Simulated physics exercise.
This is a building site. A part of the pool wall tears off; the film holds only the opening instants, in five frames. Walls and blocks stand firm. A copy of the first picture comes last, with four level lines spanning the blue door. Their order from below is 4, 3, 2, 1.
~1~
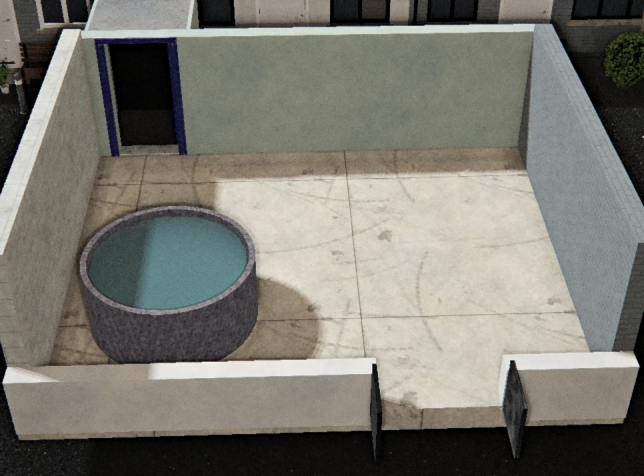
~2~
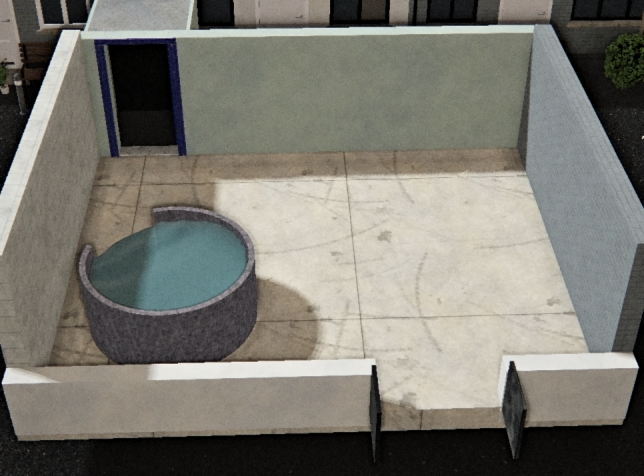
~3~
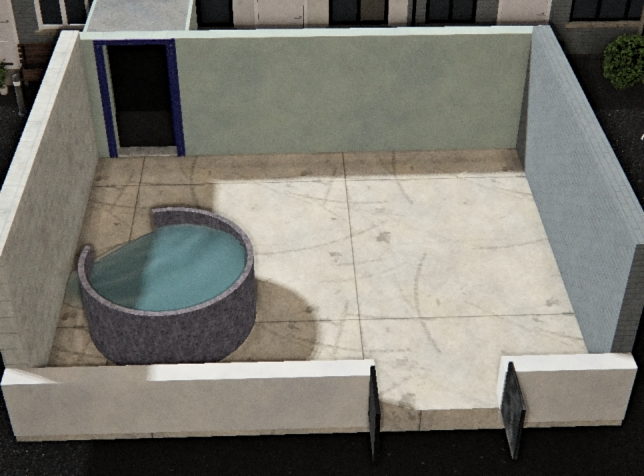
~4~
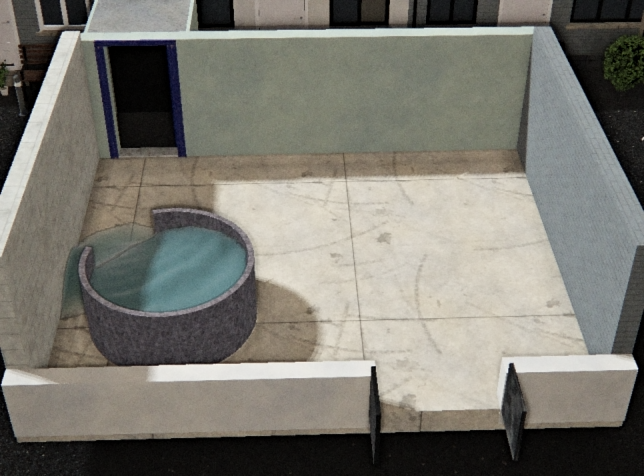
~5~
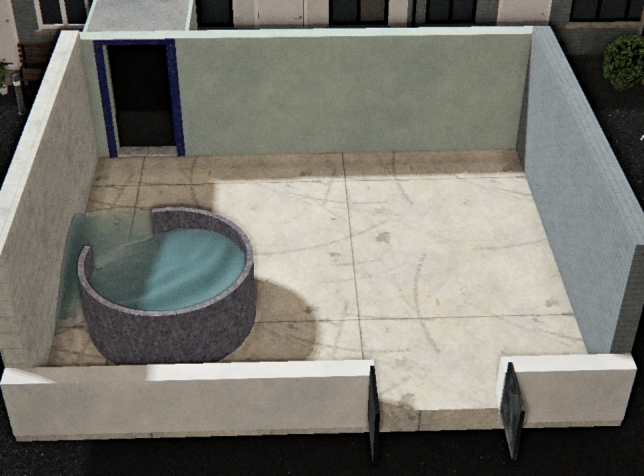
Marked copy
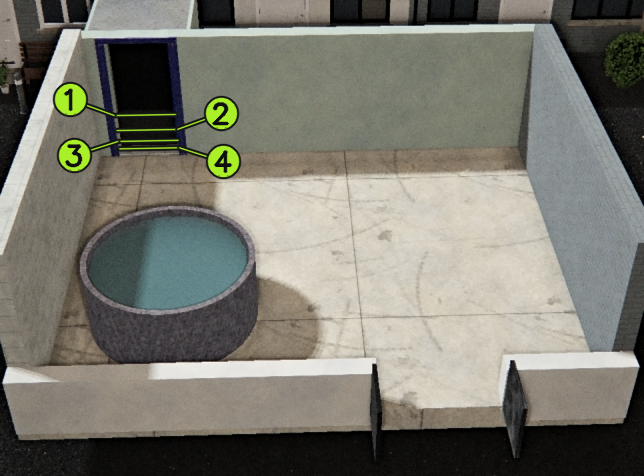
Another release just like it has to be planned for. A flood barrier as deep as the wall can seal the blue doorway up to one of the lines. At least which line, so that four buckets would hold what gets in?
That is mark 2.
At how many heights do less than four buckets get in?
Two of them.
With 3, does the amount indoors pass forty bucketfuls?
No, it does not.
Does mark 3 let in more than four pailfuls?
Yes, that goes wrong.
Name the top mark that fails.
Mark 3.
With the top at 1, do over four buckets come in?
No.
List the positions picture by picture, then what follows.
Water in the pool at rest, its middle at (169, 262); foot of the blue doorway at (150, 155); open gate at (440, 353).
Water covers 1 % of the ground, its front hidden from here.
Water covers 3 % of the ground and shows as far out as (68, 283).
Water covers 5 % of the ground and shows as far out as (63, 299).
Water covers 8 % of the ground and shows as far out as (85, 214).
On the marked copy, 1 at (145, 115); 2 at (147, 129); 3 at (148, 140); 4 at (149, 148); from the bottom up 4, 3, 2, 1.
With 1, nothing gets over.
With 2, a bucket or two gets in.
With 3, some 15 bucketfuls get in.
With 4, dozens of bucketfuls pour in.
